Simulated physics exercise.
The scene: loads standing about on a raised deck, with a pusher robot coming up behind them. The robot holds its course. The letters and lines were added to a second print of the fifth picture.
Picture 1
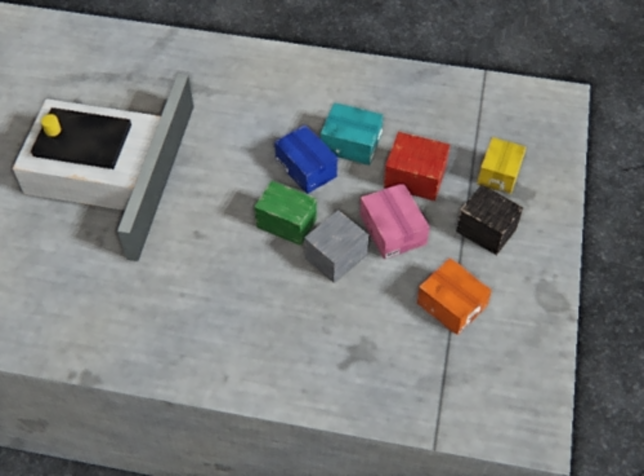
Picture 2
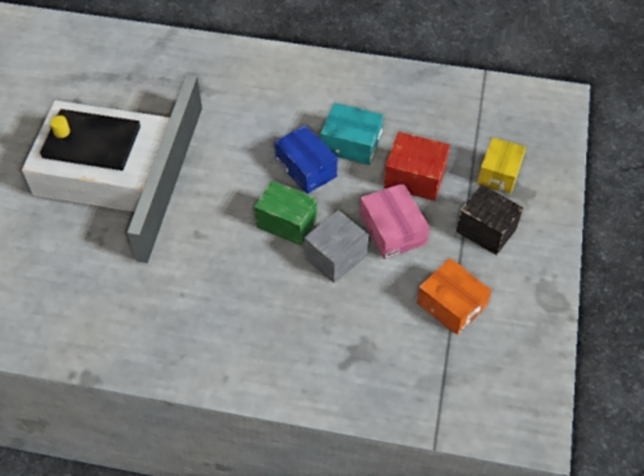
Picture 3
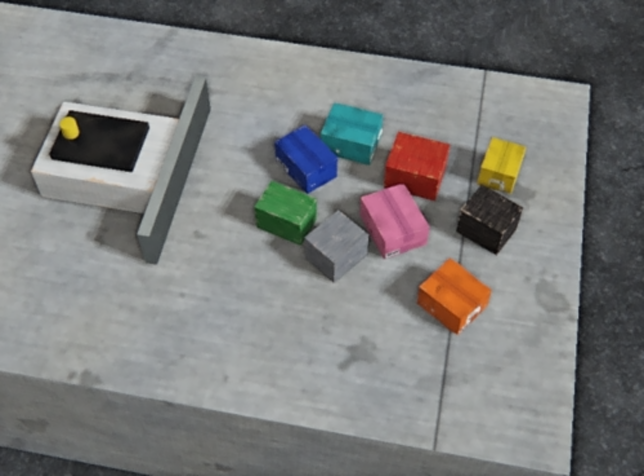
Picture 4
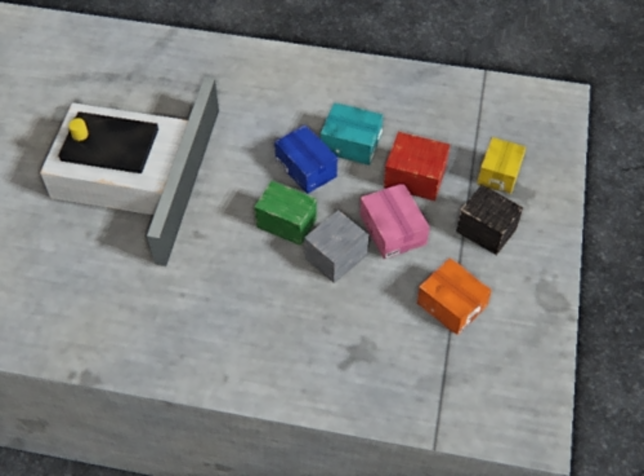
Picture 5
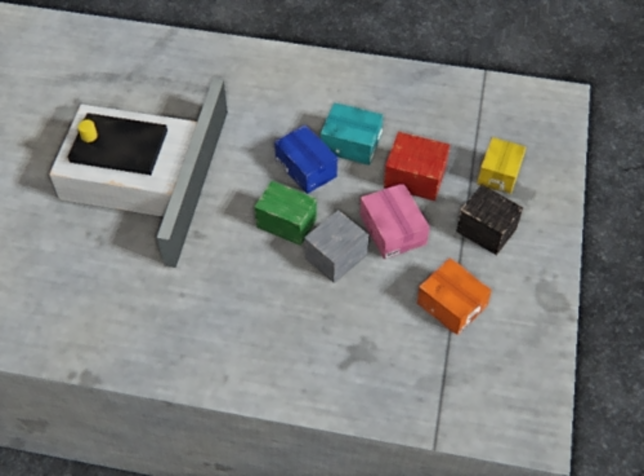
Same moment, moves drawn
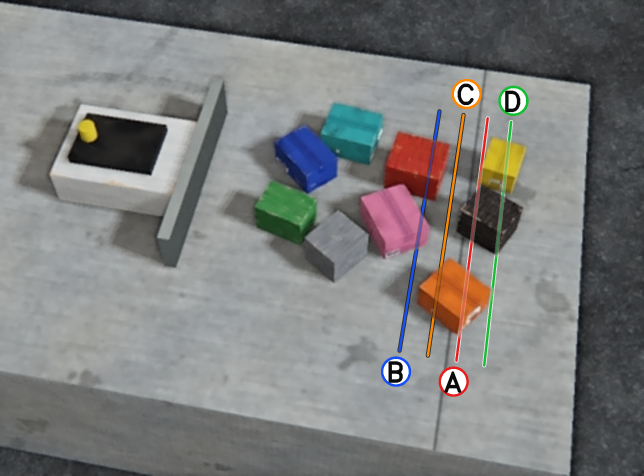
The clip shows a white pusher robot with a grey front plate moving slowly and steadily right across a raised grey deck, edging nearer to a group of colourful boxes, which stay still and untouched.
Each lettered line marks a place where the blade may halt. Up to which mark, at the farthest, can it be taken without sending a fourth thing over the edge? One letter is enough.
Stop at D.
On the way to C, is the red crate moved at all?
Yes.
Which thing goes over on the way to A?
It is the black crate.
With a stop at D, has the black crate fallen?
Yes.
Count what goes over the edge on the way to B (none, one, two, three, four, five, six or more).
In all, none.
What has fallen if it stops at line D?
It is the black crate.
On the marked copy, A at (473, 229); B at (421, 221); C at (447, 225); D at (499, 233).
With D. Early on, robot (232, 160); turquoise box (362, 130); grey crate (346, 254).
Further on, robot (342, 177); black crate (539, 229); yellow parcel (525, 167).
At the end, robot (429, 191); black crate over the edge; yellow parcel (583, 176); one fallen.
As for the rest, A is within the limit but short; B is within the limit but short; C is within the limit but short.
